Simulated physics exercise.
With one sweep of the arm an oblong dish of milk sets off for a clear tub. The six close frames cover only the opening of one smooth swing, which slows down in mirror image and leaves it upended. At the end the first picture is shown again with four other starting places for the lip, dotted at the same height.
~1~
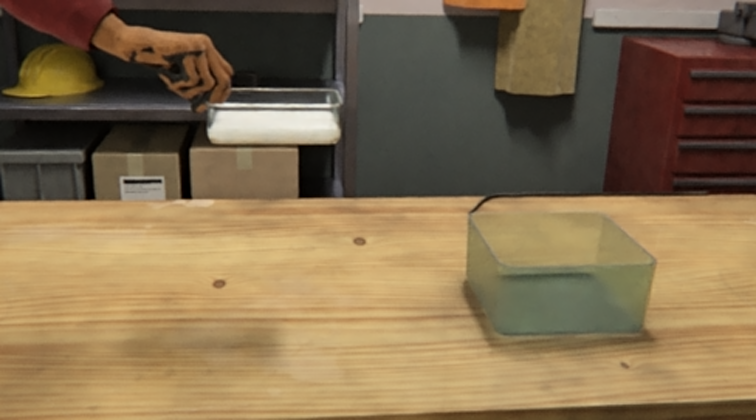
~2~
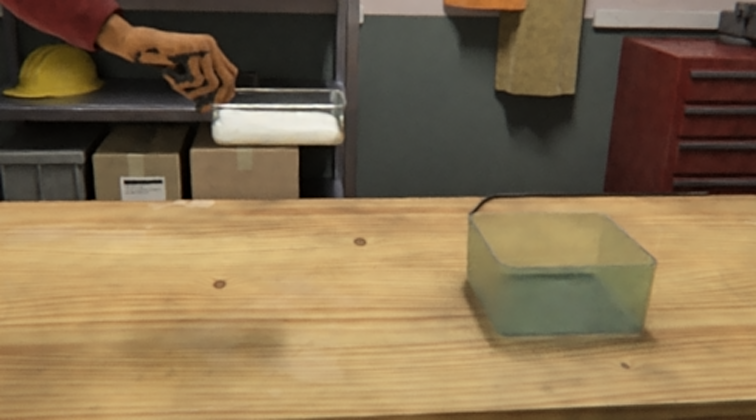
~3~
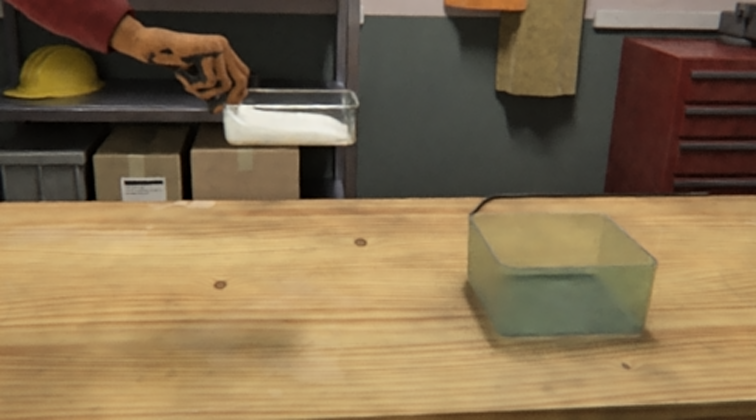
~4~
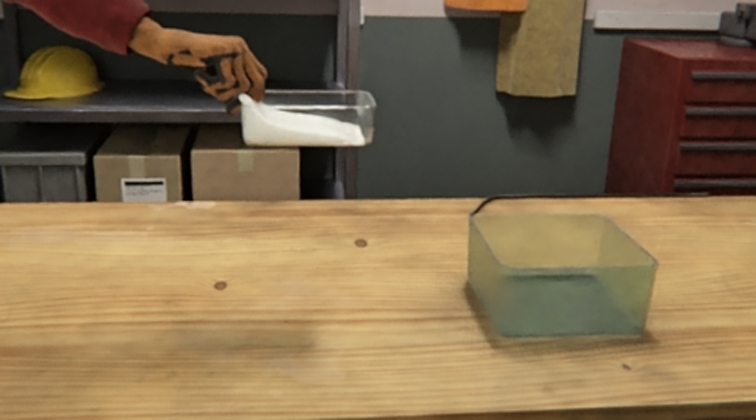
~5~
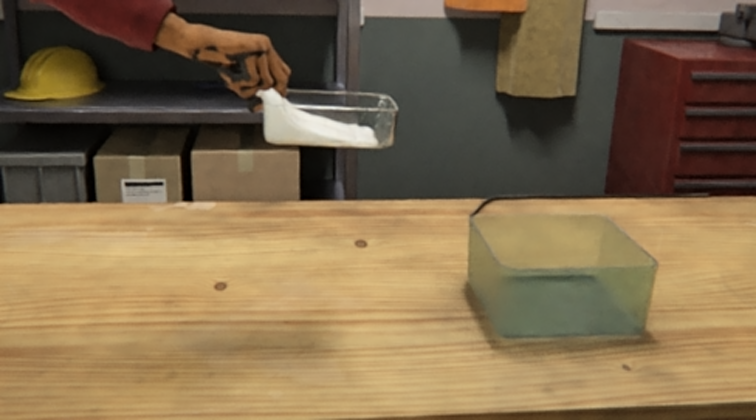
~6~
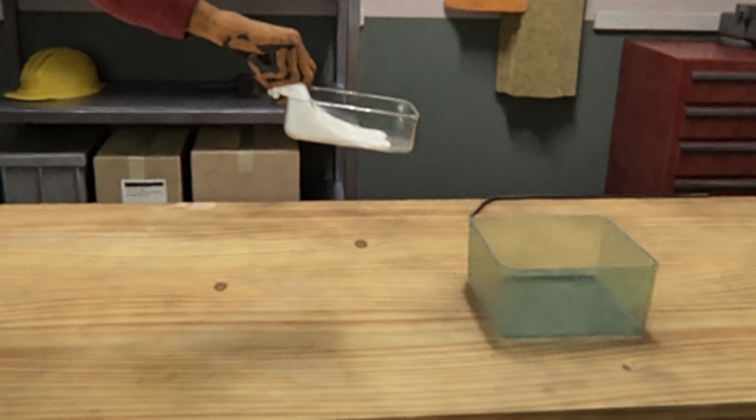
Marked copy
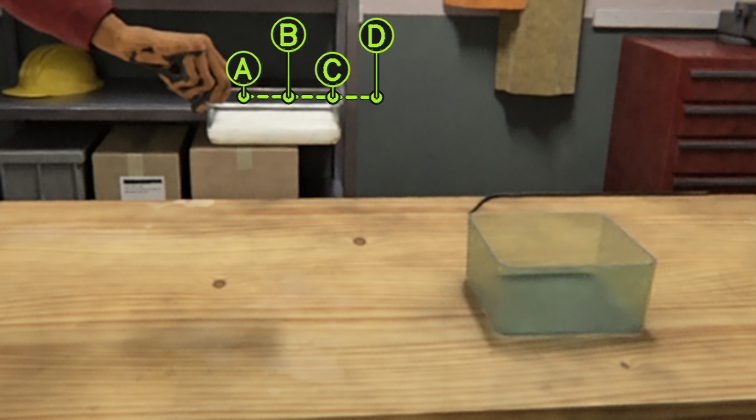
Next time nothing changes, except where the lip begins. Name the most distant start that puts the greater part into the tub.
Go for D.
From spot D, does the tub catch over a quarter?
Yes.
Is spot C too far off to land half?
Yes, it does.
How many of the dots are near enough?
One of the four.
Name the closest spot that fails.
It is C.
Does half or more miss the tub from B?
Yes, that goes wrong.
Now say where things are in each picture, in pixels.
Upright, lip at (338, 97); tub from (494, 333) to (642, 329); nothing has left yet.
Upright, lip at (342, 97); nothing has left yet.
Upright, lip at (354, 98); nothing has left yet.
Upright, lip at (371, 99); milk is over the rim, down to (250, 98).
Tipped about 2°, lip at (392, 102); milk is over the rim, down to (272, 97).
Tipped about 8°, lip at (413, 109); milk is over the rim, down to (306, 93).
On the marked copy, A at (243, 96); B at (288, 96); C at (332, 97); D at (376, 97).
With A, about 0 % lands in the tub, 100 % falls short.
With B, about 0 % lands in the tub, 99 % falls short.
With C, about 20 % lands in the tub, 78 % falls short.
With D, about 68 % lands in the tub, 25 % falls short and 7 % goes beside or beyond.
